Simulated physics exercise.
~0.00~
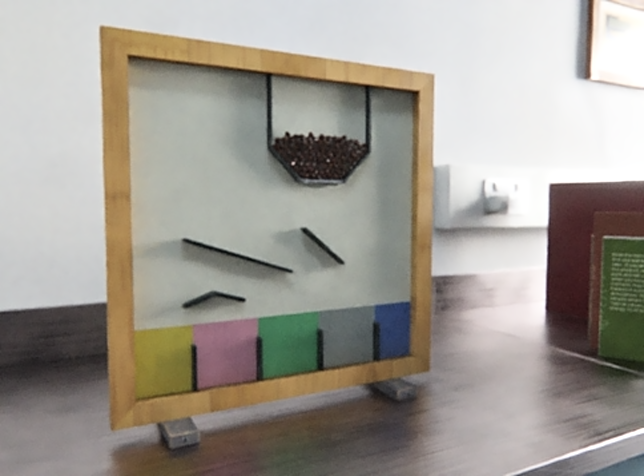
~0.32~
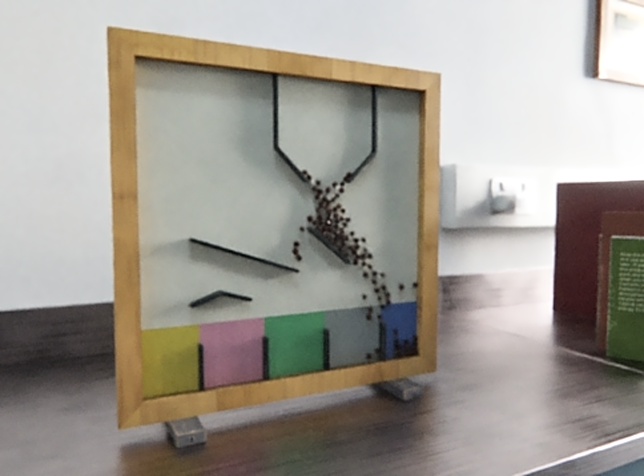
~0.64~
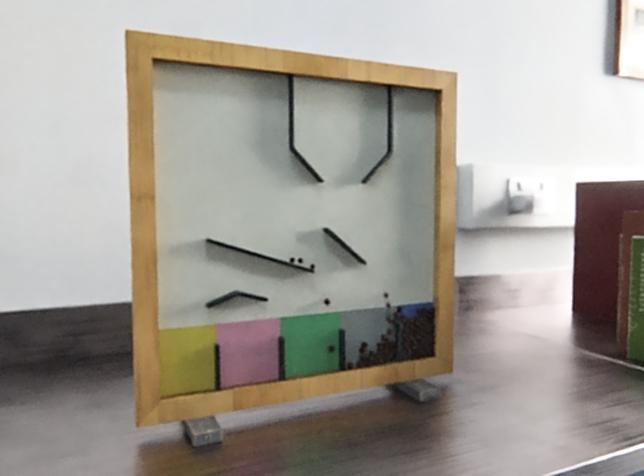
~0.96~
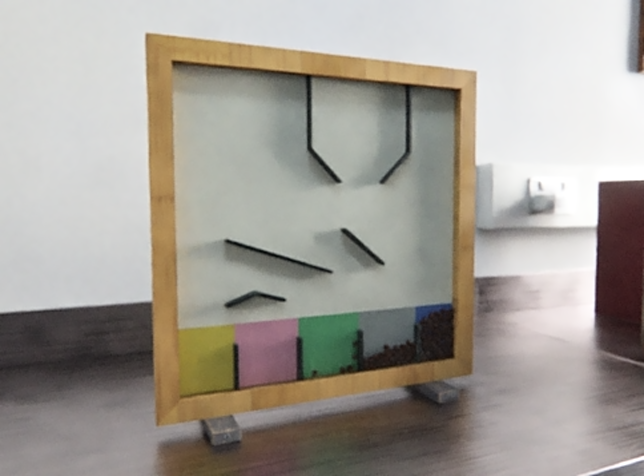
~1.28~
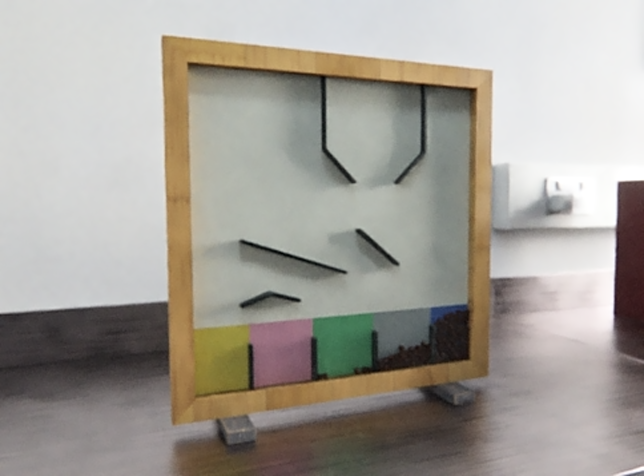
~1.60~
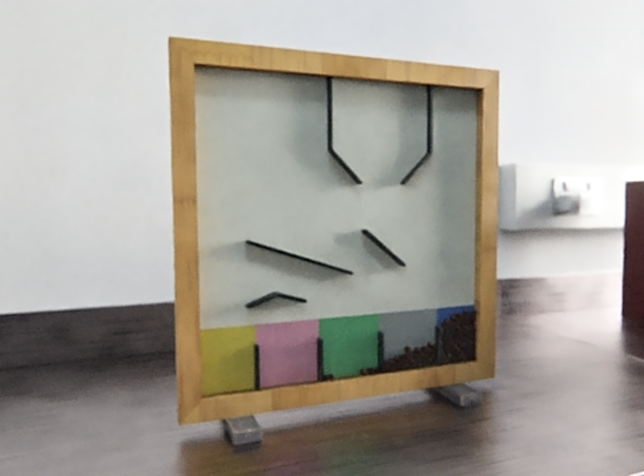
On a dark tabletop against a pale wall, small dark beads poured from a hopper in an upright wooden-framed case, bounced off a slanted bar, and settled mostly in the blue bin, with many in grey and a few in green.
